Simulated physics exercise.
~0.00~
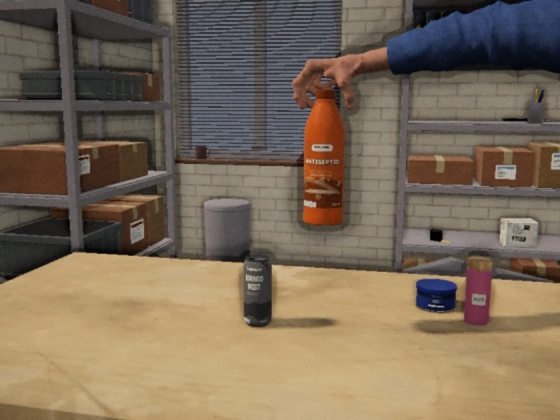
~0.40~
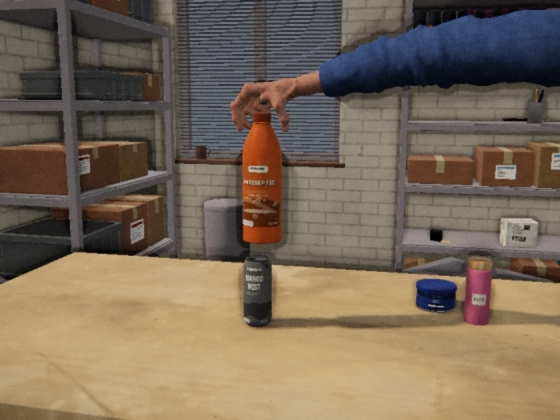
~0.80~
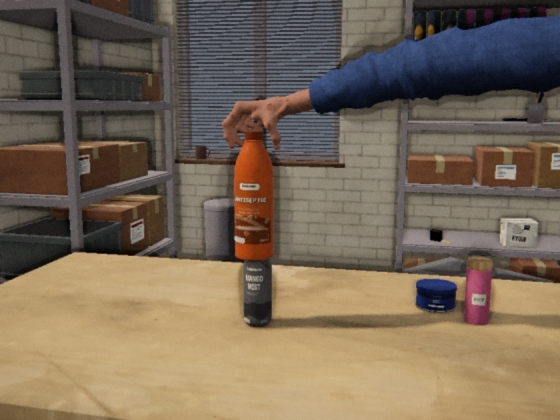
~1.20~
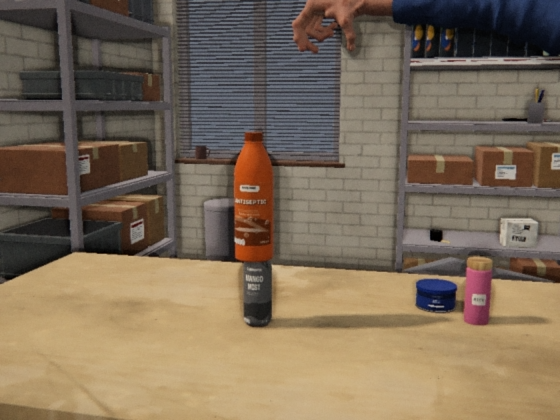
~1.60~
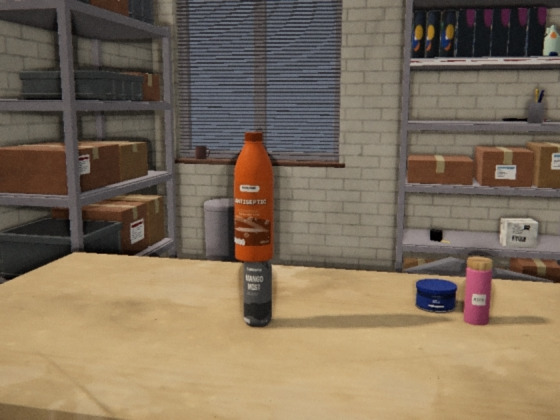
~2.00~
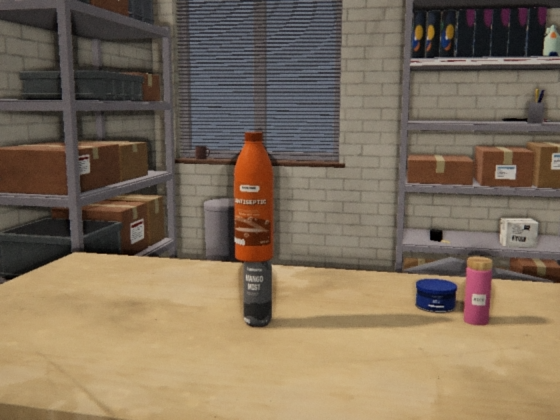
An orange bottle is lowered by a hand onto a grey can and stays balanced.
